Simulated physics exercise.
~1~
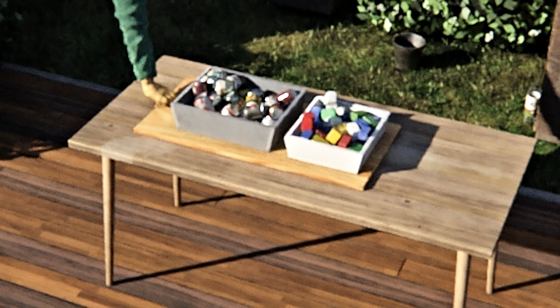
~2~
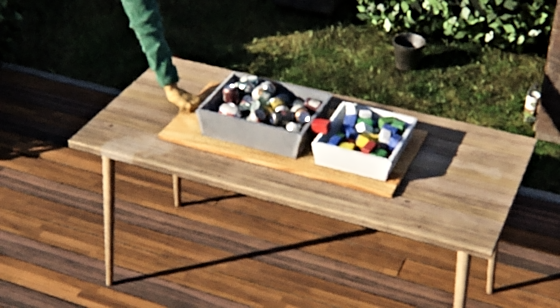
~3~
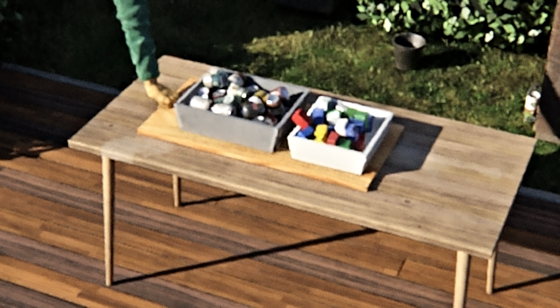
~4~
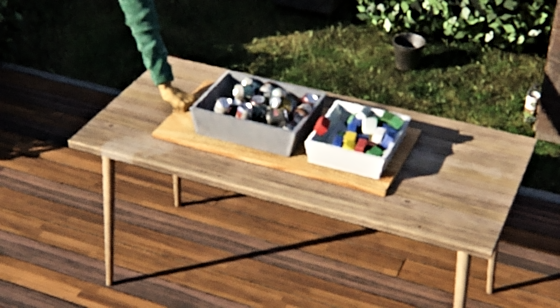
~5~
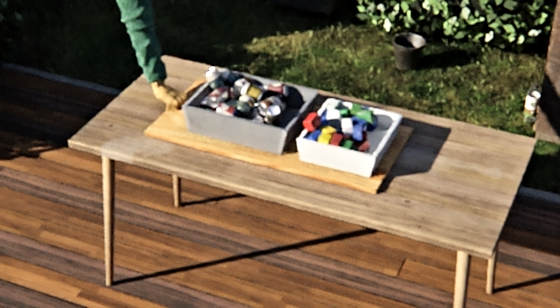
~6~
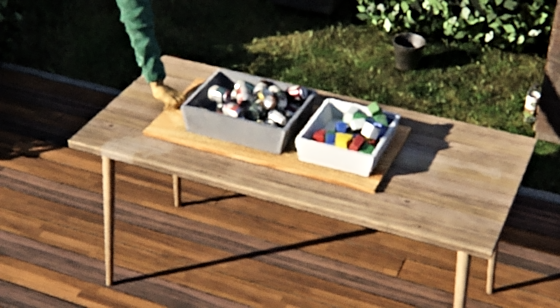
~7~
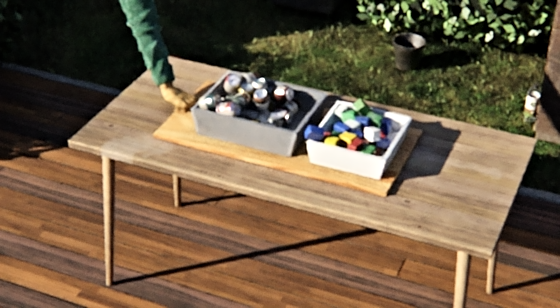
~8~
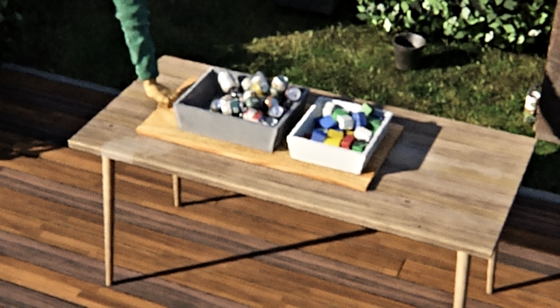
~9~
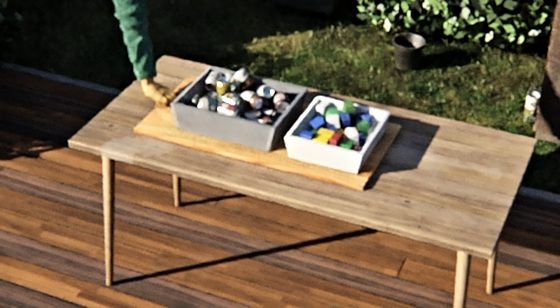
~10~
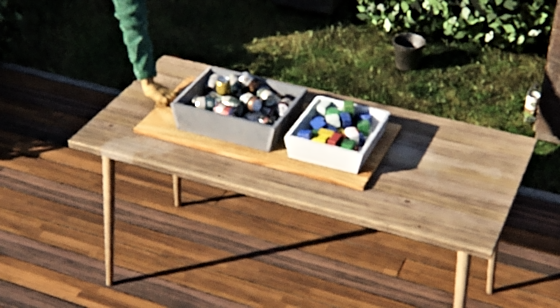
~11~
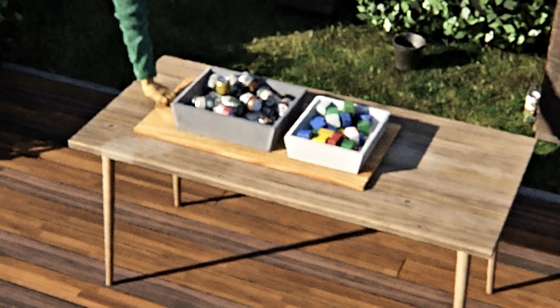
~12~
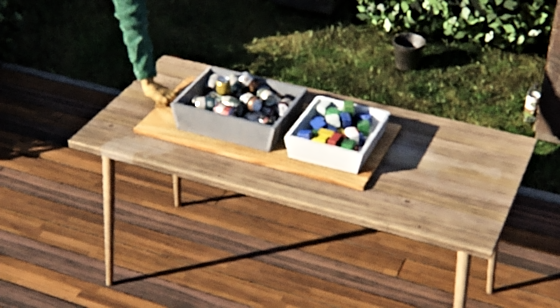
On a garden deck table, a hand slides two filled containers right and left, then stops.
